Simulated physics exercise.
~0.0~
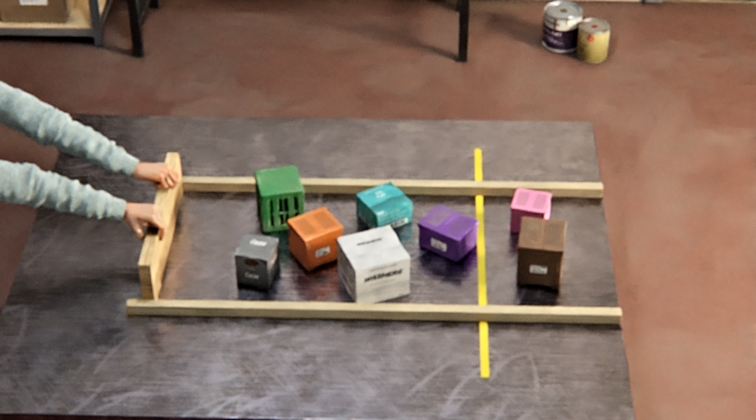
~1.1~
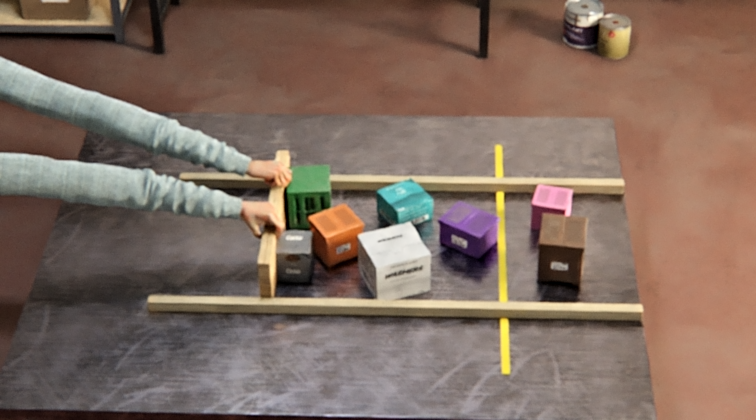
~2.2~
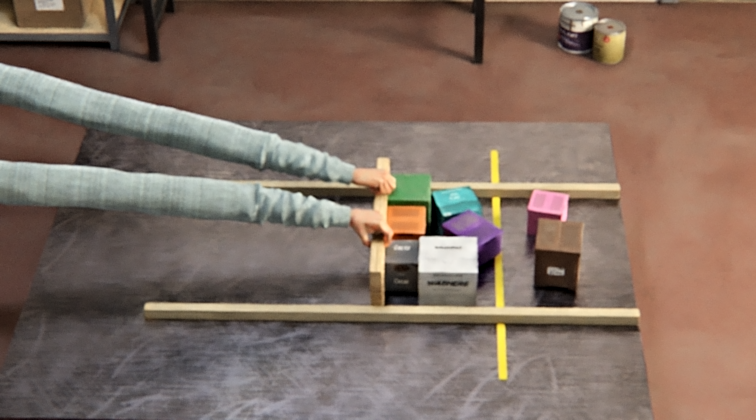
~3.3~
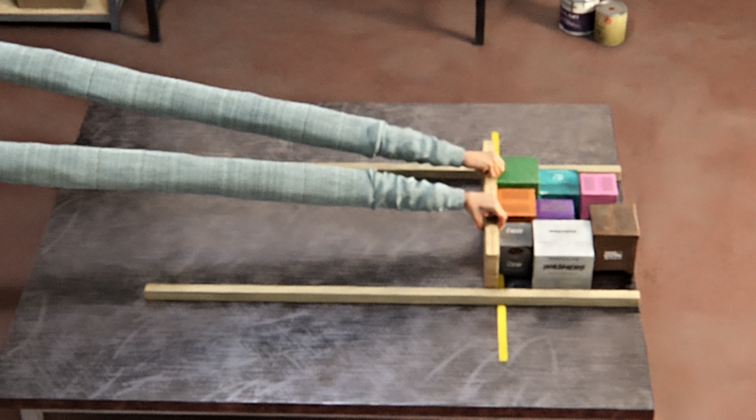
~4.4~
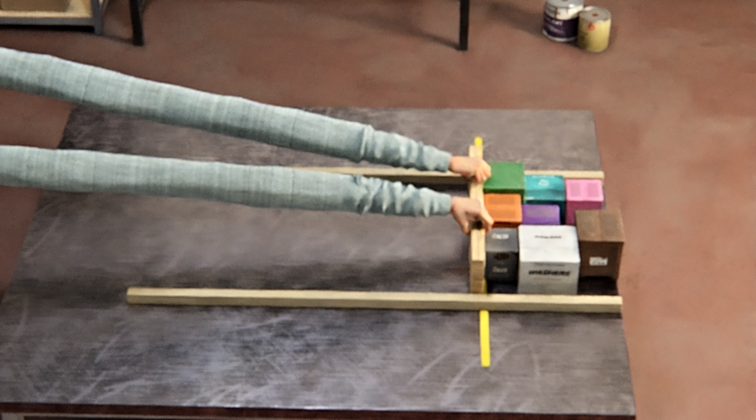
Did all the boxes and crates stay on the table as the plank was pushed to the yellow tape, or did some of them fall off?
They all stayed on the table. The boxes and crates ended up packed together to the right of the plank, and none of them fell.
